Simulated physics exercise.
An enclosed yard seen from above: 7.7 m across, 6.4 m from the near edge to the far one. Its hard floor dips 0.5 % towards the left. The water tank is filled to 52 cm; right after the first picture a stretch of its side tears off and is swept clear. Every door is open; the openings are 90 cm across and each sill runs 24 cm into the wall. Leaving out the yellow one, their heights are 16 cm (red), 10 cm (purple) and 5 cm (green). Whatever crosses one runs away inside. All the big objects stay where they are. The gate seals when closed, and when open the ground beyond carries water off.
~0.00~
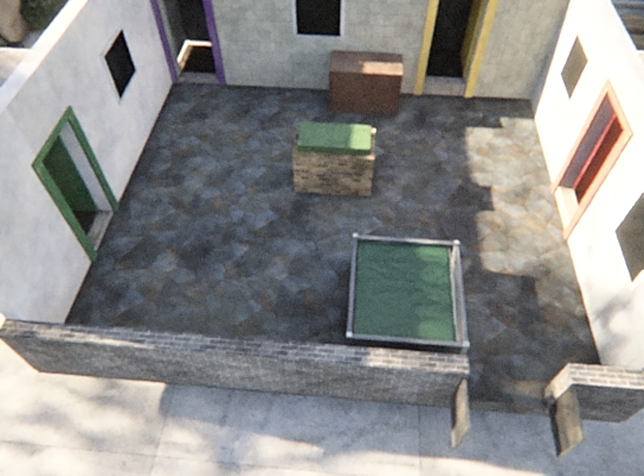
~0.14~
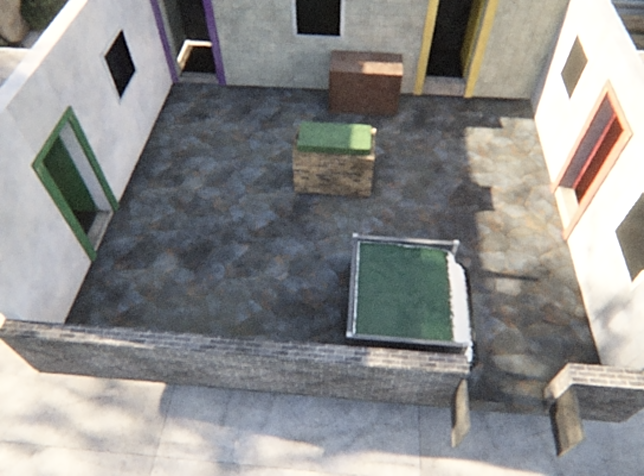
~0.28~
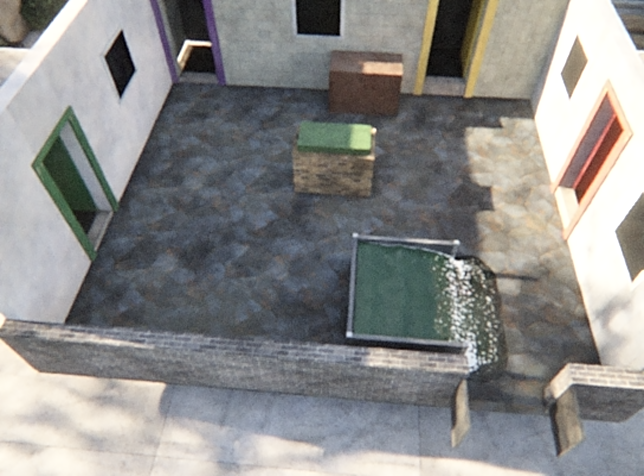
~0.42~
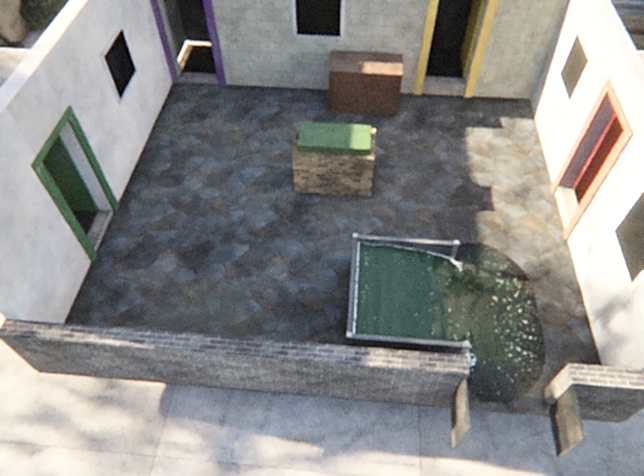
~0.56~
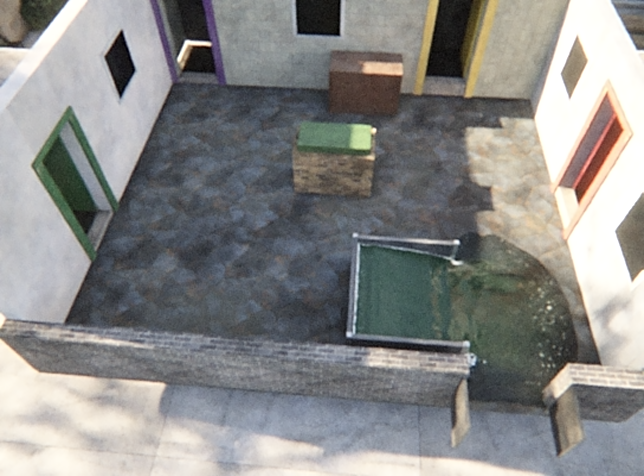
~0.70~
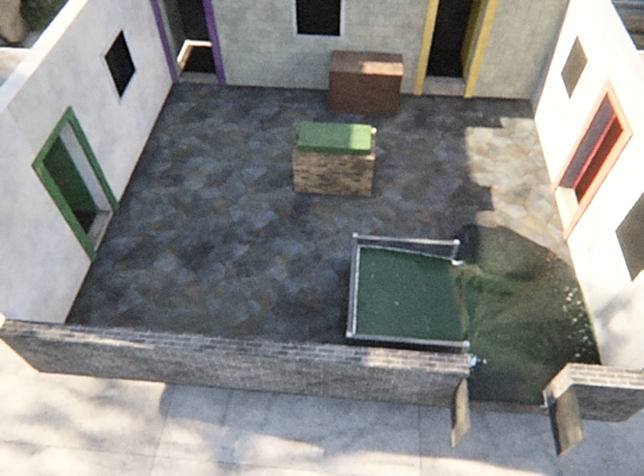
In a walled yard seen from above, the right side of a tank of green water gives way, and water pours out, spreading across the dark stone floor towards the red-framed opening and the gap in the front wall.
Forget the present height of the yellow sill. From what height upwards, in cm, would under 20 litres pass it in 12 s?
About 6.5 cm.
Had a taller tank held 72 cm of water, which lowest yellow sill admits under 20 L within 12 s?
About 10.0 cm.
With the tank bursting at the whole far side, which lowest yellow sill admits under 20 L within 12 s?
Some 14.5 cm.
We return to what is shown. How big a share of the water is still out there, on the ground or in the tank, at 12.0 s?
Some 76 per cent remains.
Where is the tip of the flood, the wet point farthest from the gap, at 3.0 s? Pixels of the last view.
At about (525, 101).
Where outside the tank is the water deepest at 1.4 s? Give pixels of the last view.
At about (600, 393).
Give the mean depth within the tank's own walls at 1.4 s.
Roughly 22 cm on average.
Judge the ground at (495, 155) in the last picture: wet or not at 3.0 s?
It is under water.
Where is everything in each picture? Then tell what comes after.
Still water, 52 cm deep, in the water tank at (406, 289); the yellow door at (452, 52) is dry, in the first picture.
The front is at a hidden place, 0.2 m from the gap at (453, 305); 0.3 m2 of floor is wet, 52 cm left at the back, in the second picture.
The front is at a hidden place, 0.6 m from the gap at (452, 306); 1.1 m2 of floor is wet, 52 cm left at the back, in the third picture.
Water pours out at (452, 307) and has run 1.2 m, to (538, 355); about 8 cm deep outside, 48 cm at the back, in the fourth picture.
The gap is at (452, 307), the front 1.7 m out at (571, 346); the back of the water tank holds 43 cm, in the fifth picture.
The gap is at (452, 307), the front 2.0 m out at a hidden place; the back of the water tank holds 43 cm; the yellow door at (452, 52), 5.3 m from the gap, is still 4.0 m from the nearest water, in the sixth picture.
After 1.4 s water covers 10 % of the floor, deepest (36 cm) near (600, 393); it has not reached the yellow door.
After 3.0 s water covers 20 % of the floor, deepest (16 cm) near (586, 392); it has not reached the yellow door.
After 12.0 s water covers 60 % of the floor, deepest (5 cm) near (166, 99); 4 cm at the yellow door, 0 litres in over its 27 cm sill.
At the yellow door as built, the water arrived by 3.6 s and peaked near 10 cm at 4.6 s.
With a sill of 5.5 cm, 29 litres would have come in within the 12 s; with 7.5 cm, 9 litres. So under 20 litres takes about 6.5 cm.
